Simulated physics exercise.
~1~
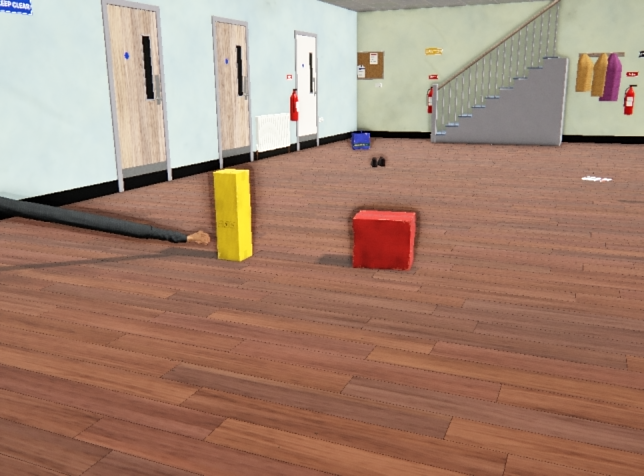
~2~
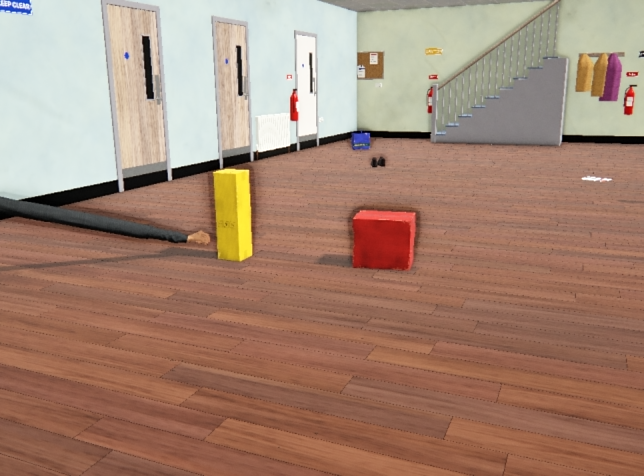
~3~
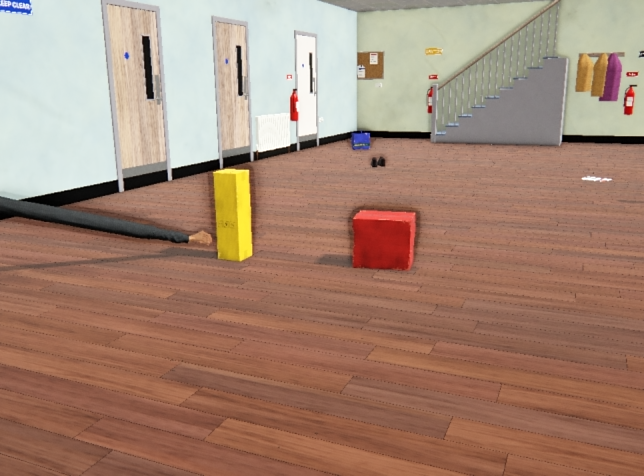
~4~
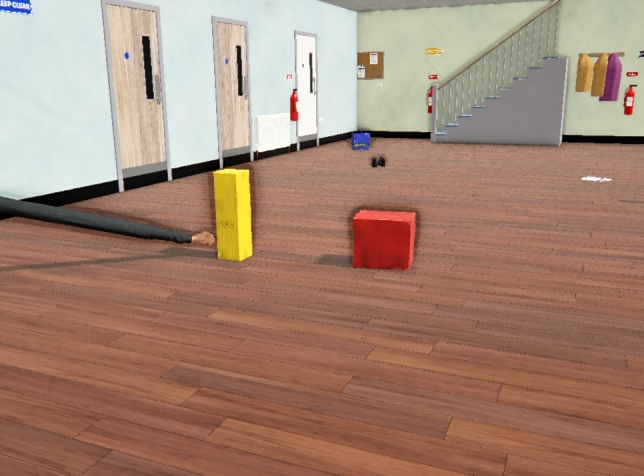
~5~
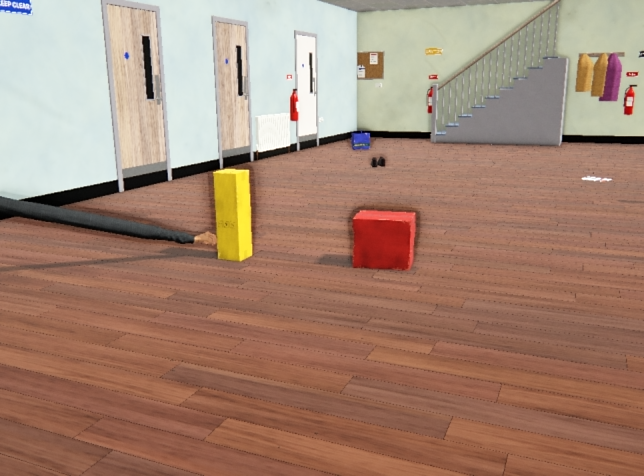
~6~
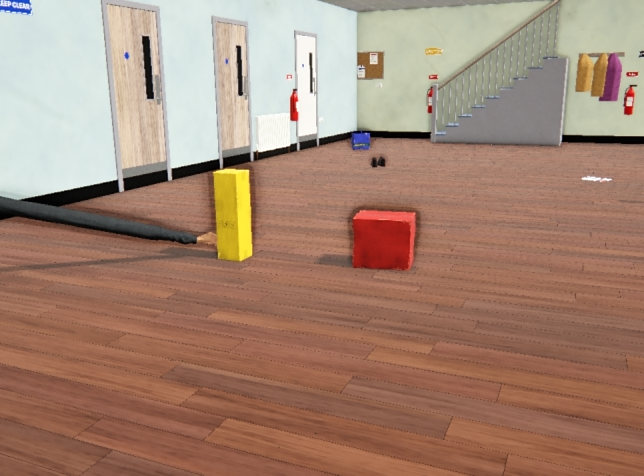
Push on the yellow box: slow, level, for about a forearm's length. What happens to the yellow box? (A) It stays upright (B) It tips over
It stays upright.
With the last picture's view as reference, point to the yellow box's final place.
End position, last frame: About (277, 219).
Then, 0.40 s later than the last frame, yellow box moved a little near (242, 215).
Then, 0.80 s later than the last frame, yellow box moved about its own width near (257, 217).
Then, 1.20 s later than the last frame, yellow box moved well along near (271, 218).
When it is over, moved from the start, yellow box. End places, in pixels of the last picture, yellow box near (277, 219).
